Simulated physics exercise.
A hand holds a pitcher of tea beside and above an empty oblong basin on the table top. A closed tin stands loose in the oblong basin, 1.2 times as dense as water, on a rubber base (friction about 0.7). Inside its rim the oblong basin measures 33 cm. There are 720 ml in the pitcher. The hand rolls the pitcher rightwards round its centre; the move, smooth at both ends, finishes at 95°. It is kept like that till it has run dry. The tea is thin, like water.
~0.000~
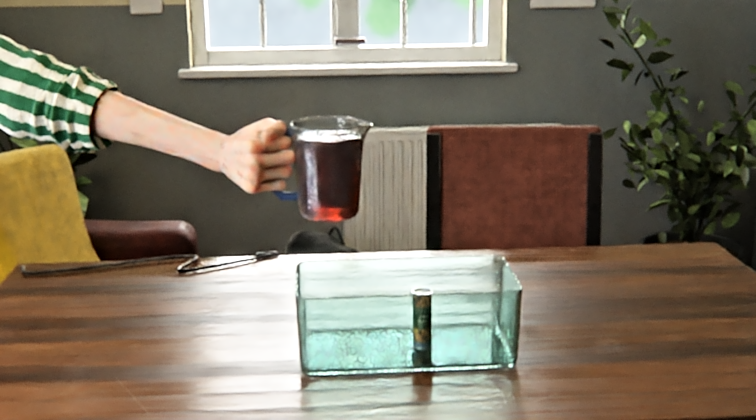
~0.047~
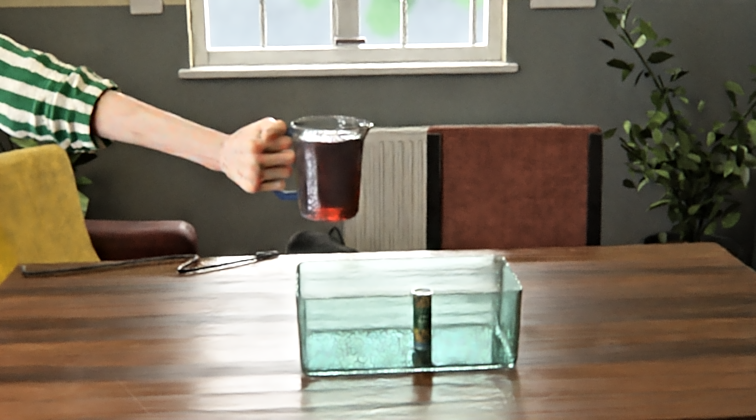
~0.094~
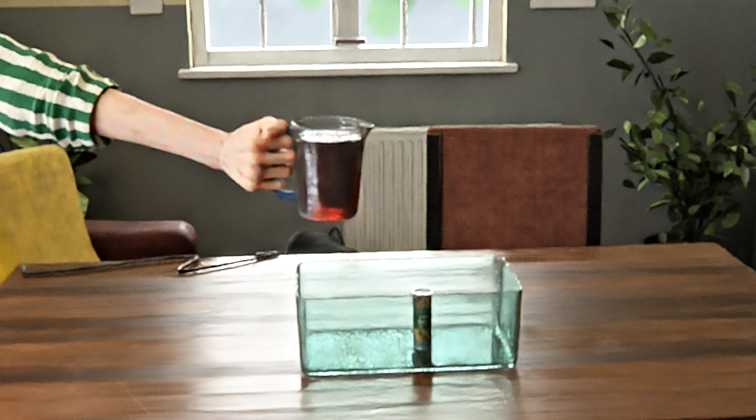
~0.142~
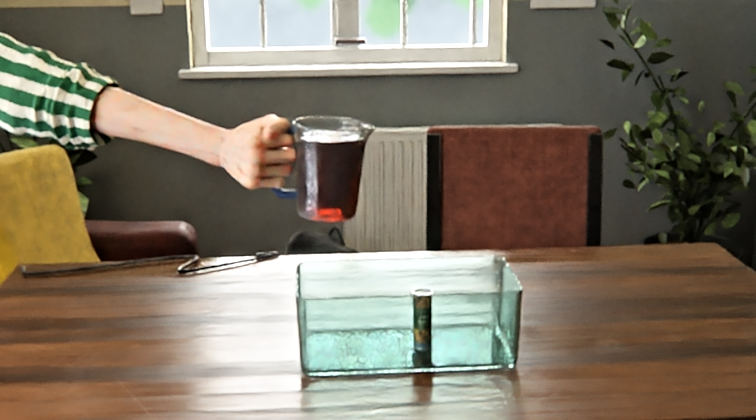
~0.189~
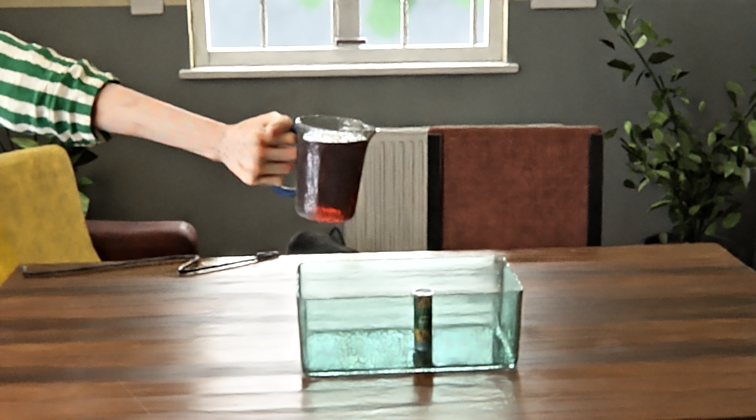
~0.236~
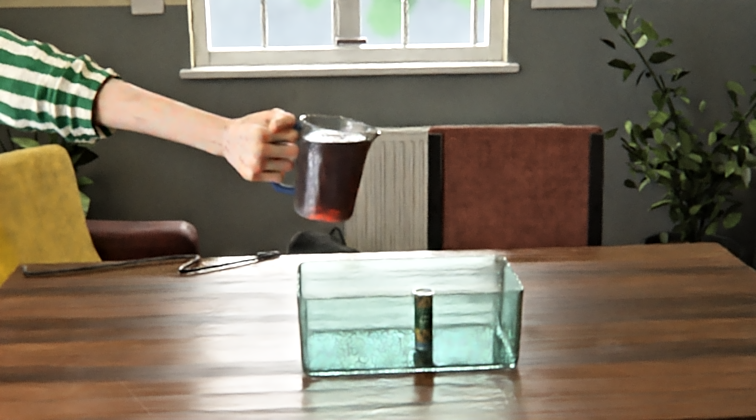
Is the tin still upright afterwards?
It remains upright.
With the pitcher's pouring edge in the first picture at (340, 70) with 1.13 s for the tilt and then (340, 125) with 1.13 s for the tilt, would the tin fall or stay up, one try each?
First it stays up; then it topples.
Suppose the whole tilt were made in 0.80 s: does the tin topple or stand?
The tin keeps standing.
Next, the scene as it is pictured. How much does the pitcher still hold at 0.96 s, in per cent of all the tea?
Near 44 in a hundred.
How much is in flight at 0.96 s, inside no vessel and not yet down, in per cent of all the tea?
About 22 per cent.
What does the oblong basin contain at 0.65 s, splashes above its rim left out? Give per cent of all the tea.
About 1 per cent.
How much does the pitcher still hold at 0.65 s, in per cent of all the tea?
Some 88 per cent.
After 0.65 s the tilt is 59° and 87 per cent is still to pour; the tin stands where it began.
After 0.96 s the tilt is 90° and 45 per cent is still to pour; the tin stands where it began.
After 1.28 s the tilt is 95° and 9 per cent is still to pour; the tin stands where it began.
After 1.63 s the tilt is 95° and 1 per cent is still to pour; the tin stands where it began.
In the end the tin stands where it began.
